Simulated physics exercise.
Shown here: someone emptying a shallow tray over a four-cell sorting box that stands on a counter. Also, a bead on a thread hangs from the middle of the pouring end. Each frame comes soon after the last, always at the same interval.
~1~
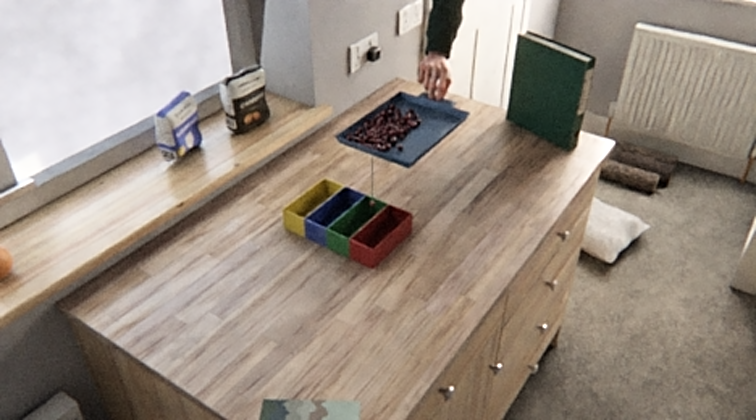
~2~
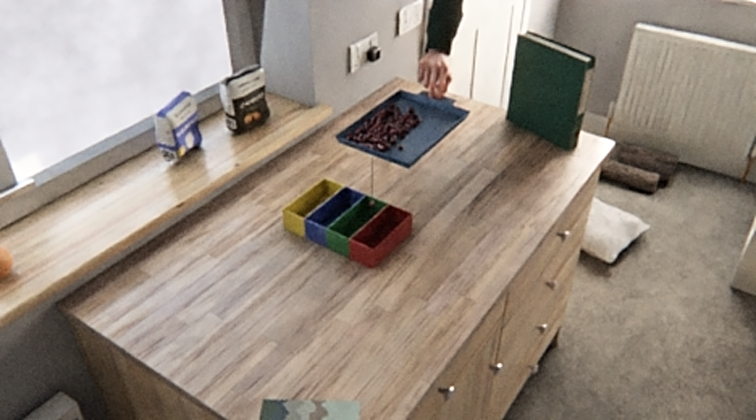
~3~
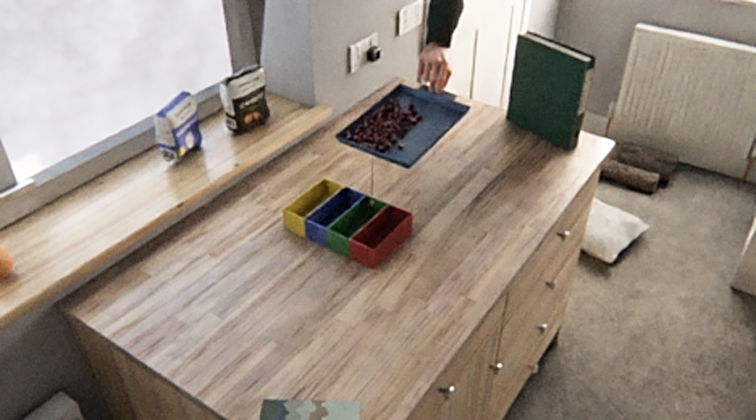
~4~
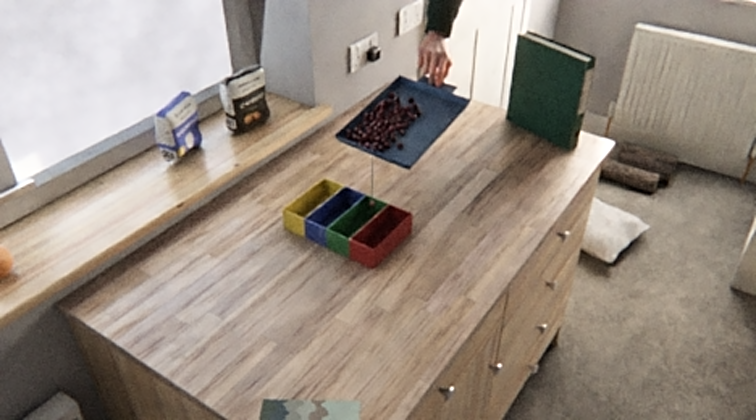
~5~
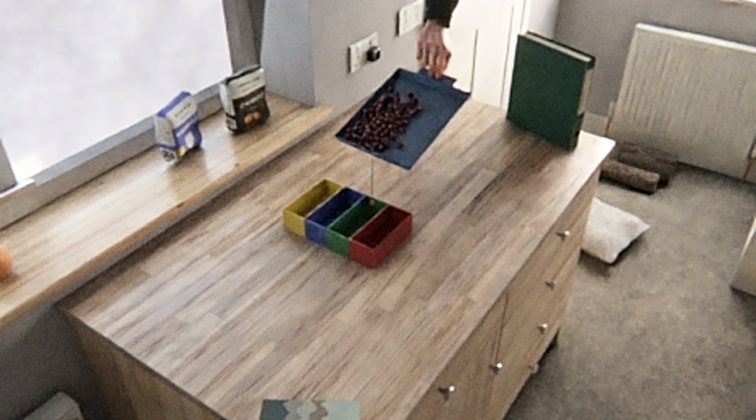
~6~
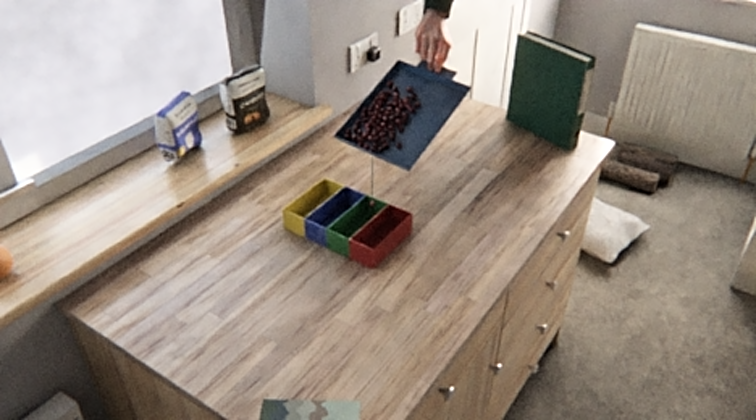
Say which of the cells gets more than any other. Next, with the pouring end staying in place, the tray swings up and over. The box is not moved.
That would be the red cell.
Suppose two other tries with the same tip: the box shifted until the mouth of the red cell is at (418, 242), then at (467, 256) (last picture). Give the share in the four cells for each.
Well, you'd get about 100 per cent and then about 70 per cent.
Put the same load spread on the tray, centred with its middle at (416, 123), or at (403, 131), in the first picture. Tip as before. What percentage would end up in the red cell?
Roughly 40 per cent, then 50 per cent.
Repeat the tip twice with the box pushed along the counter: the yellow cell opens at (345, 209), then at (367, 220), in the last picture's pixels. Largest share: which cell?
The first time it is green, and the second time it is the blue one.
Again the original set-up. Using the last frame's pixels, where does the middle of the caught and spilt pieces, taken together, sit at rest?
Resting centre, last picture - approx. (377, 250).
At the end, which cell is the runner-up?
The answer would be that green cell.
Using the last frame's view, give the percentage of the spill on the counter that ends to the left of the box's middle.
Near 0 %.
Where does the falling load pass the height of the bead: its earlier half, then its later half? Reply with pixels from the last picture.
Near (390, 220) and later near (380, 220).
Soon, tray tipped steeply; nearly all on the tray; a stray few falling or outside the box.
A while on, tray tipped past a quarter turn; about a quarter on the tray; about a quarter in the red cell; a small part in the green cell; about half falling or outside the box.
Towards the end, tray tipped past a quarter turn; about a third in the red cell; about a quarter in the green cell; a stray few in the blue cell; about a third falling or outside the box.
Finally, tray tipped past a quarter turn; about a third in the red cell; about a quarter in the green cell; a stray few in the blue cell; none in the yellow cell; about a third outside the box.
